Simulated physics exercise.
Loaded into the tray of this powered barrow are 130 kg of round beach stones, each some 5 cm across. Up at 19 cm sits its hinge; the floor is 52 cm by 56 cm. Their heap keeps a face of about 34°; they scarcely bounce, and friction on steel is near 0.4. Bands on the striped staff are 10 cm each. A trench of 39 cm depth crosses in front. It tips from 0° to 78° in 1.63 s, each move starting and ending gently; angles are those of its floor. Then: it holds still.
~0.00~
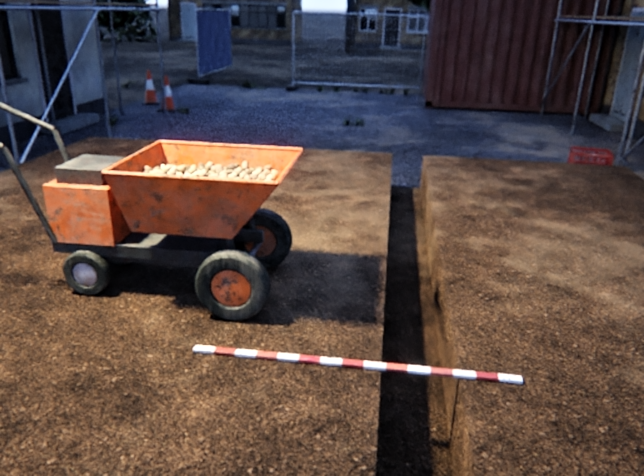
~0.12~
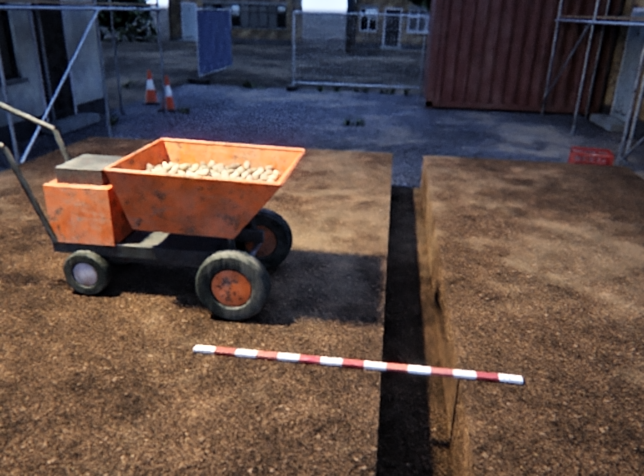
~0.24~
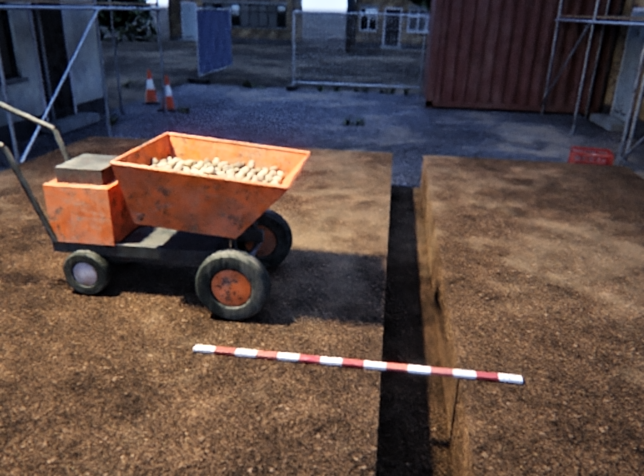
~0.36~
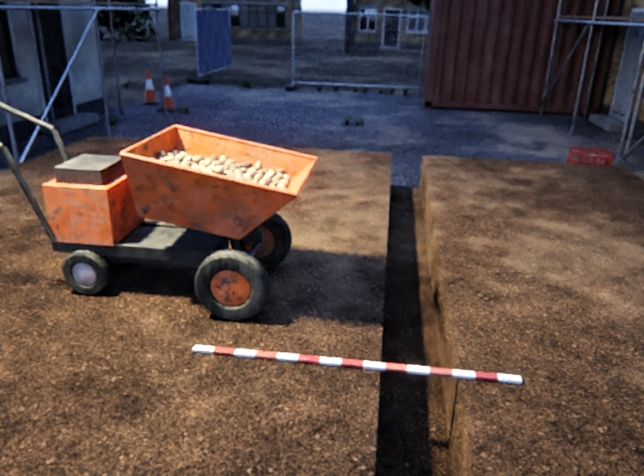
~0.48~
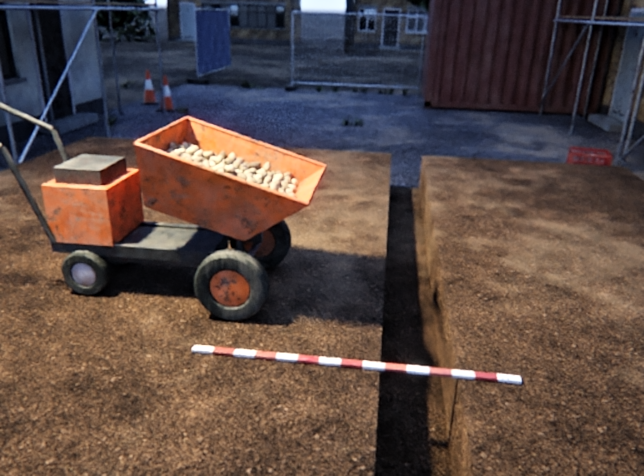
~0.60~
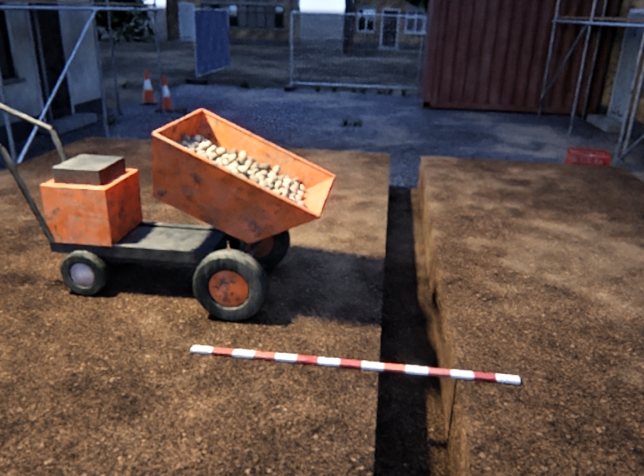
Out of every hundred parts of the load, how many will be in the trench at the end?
Close to 69 in every hundred.
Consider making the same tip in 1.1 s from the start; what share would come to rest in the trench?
Expected share: Around 70%.
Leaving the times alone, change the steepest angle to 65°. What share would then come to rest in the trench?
Trench share: Approx. 85%.
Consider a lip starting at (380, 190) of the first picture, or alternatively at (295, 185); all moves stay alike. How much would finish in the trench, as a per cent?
Result: Close to 10 then close to 90 per cent.
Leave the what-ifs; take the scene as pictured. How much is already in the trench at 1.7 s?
At that moment: Approx. 50 %.
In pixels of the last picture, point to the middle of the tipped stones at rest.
Their middle lands near (406, 351).
After 1.2 s the floor is at 66°; 98 % in the tray, 2 % short of the trench; the foremost stones are at (372, 275).
After 1.7 s the floor is at 78°; 37 % in the tray, 13 % short of the trench, 49 % in the trench; the foremost stones are at (445, 326).
After 2.1 s the floor is at 78°; 22 % in the tray, 15 % short of the trench, 63 % in the trench; the foremost stones are at (467, 333).
After 4.0 s the floor is at 78°; 15 % in the tray, 16 % short of the trench, 69 % in the trench; the foremost stones are at (480, 335).
